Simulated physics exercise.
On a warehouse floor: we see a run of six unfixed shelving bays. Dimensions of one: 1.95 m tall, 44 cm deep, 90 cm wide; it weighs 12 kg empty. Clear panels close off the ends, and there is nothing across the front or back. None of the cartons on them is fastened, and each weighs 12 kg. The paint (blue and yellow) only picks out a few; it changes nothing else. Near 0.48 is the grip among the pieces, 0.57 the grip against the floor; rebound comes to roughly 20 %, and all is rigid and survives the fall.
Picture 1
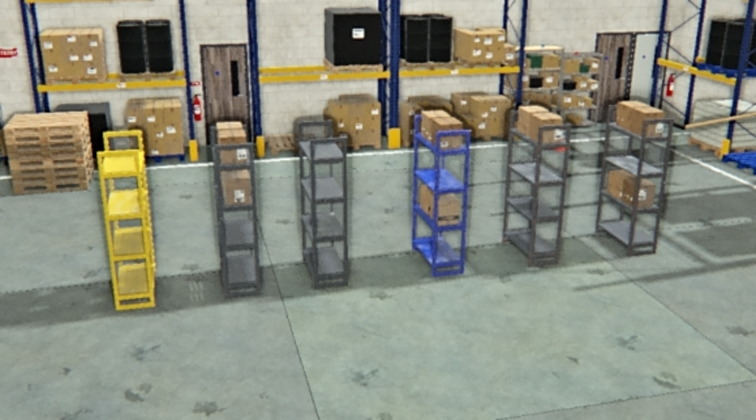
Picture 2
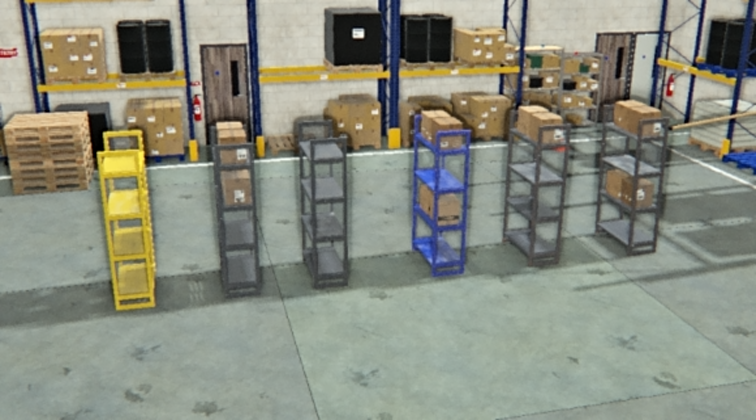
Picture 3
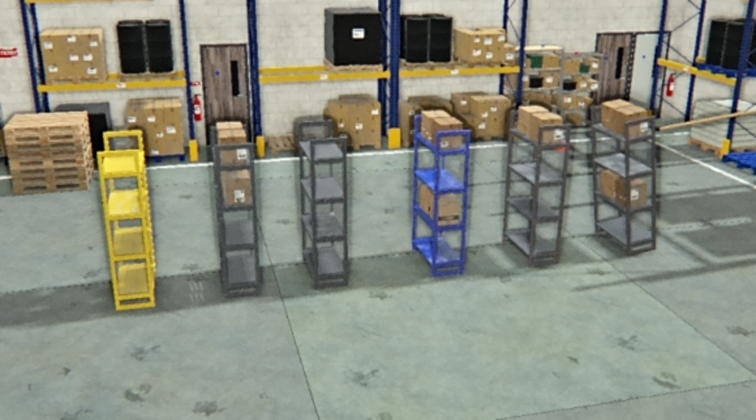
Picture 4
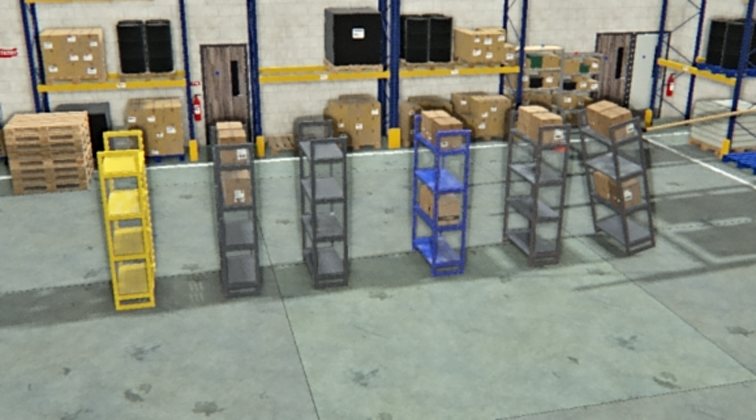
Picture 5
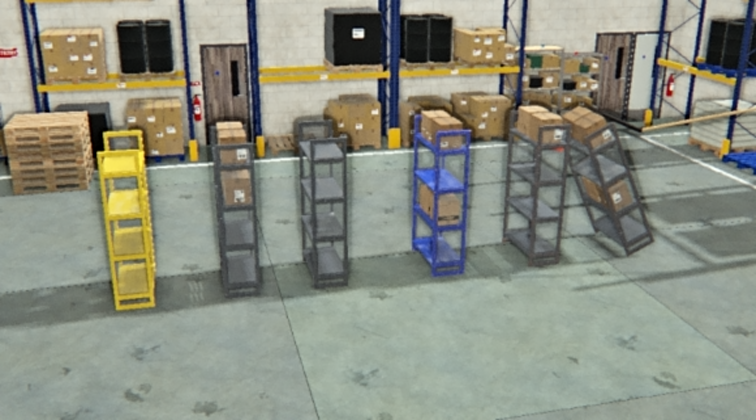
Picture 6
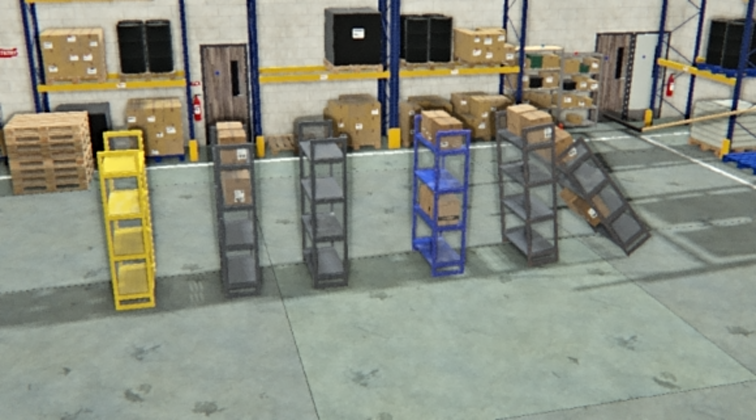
At first, six open shelving units, one yellow, one blue and the rest grey, stand upright in a row on a warehouse floor. The far-right unit, holding boxes, then tilts steadily leftward until it leans steeply against its grey neighbour, which tips slightly left while the others stay still.
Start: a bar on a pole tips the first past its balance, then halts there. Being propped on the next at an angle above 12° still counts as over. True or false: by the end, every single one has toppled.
True.
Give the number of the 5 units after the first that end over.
That makes 5 in total.
Then, 1.07 s past the last view, 6 cartons spilt or dropped; 2 of the 5 other units over; blue unit 21° from how it stood.
Then, 2.77 s past the last view, 14 cartons spilt or dropped; 5 of the 5 other units over; blue unit 69° from how it stood; yellow unit 14° from how it stood.
In the end, 14 cartons spilt or dropped; 5 of the 5 other units over; yellow unit lying flat; blue unit 69° from how it stood. Not one is left standing. From the last view, middles, blue unit near (365, 229).
